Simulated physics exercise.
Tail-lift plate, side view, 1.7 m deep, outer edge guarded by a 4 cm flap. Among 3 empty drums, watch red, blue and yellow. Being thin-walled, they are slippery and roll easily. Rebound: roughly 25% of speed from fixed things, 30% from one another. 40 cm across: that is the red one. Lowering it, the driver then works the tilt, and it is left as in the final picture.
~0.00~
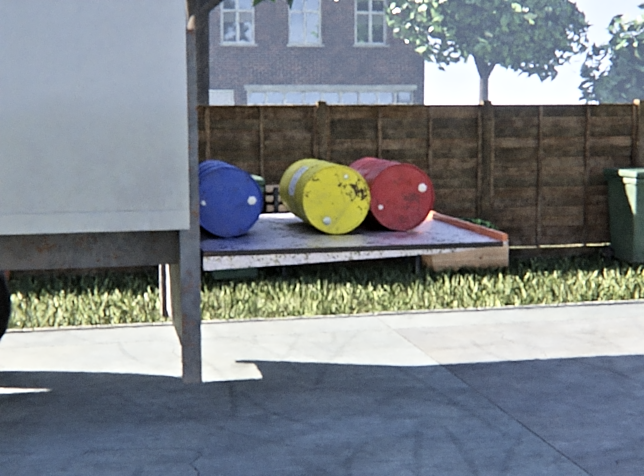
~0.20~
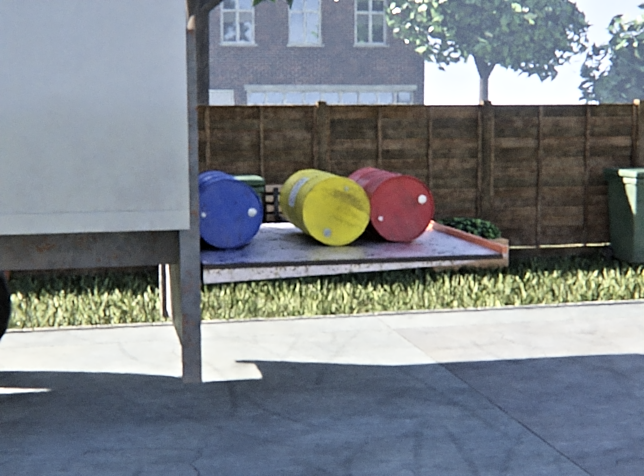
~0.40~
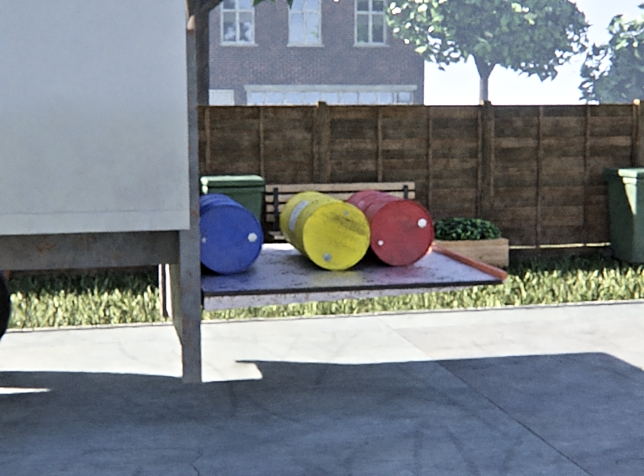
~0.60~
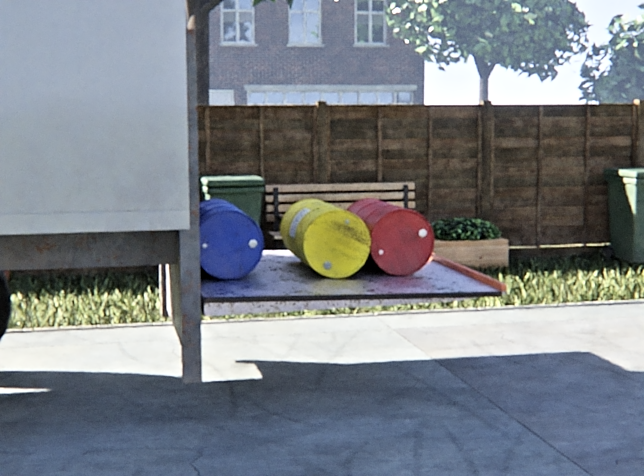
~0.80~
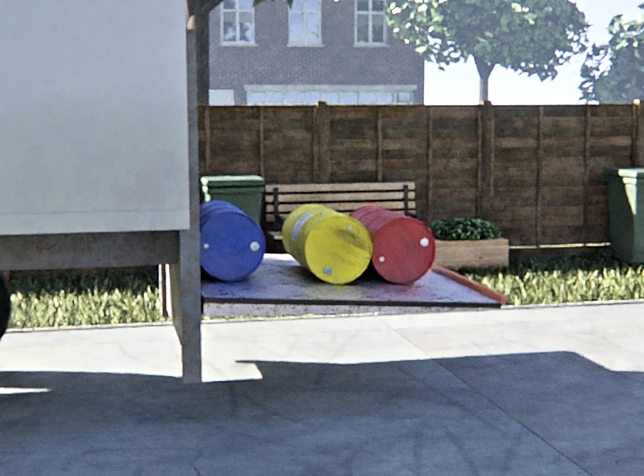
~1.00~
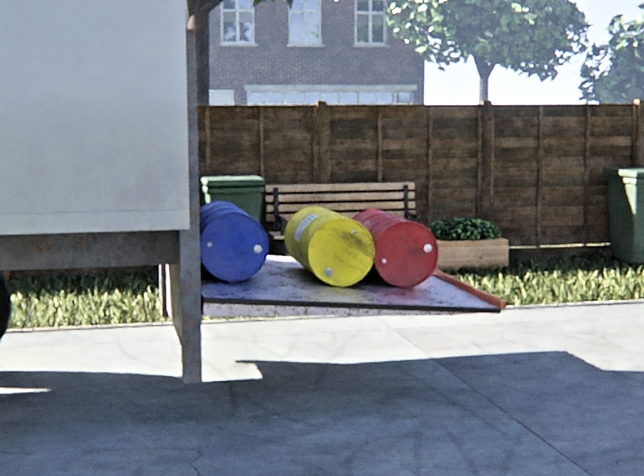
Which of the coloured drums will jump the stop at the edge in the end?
The red is kept on; the blue is kept on; the yellow is kept on.
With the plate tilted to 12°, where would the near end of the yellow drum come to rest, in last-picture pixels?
Near pixel (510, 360).
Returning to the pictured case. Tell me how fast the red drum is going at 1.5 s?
0.3 m/s, give or take.
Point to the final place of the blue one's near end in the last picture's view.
It ends up close to (326, 251).
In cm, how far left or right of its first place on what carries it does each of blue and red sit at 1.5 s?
Both moved right - blue by 10 centimetres, red by 10 centimetres.
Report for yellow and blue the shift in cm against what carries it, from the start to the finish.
For yellow it's around 35, and for blue around 60.
After 1.5 s, red is on the plate, 30 cm from the stop, rolling right; blue is on the plate, 130 cm from the stop, rolling right; yellow is on the plate, 70 cm from the stop, rolling right; 0 over the stop so far.
After 2.0 s, red is on the plate, 10 cm from the stop, rolling right; blue is on the plate, 115 cm from the stop, rolling right; yellow is on the plate, 50 cm from the stop, rolling right; 0 over the stop so far.
At rest (2.6 s), red is on the plate, 10 cm from the stop; blue is on the plate, 90 cm from the stop; yellow is on the plate, 50 cm from the stop; 0 over the stop so far.
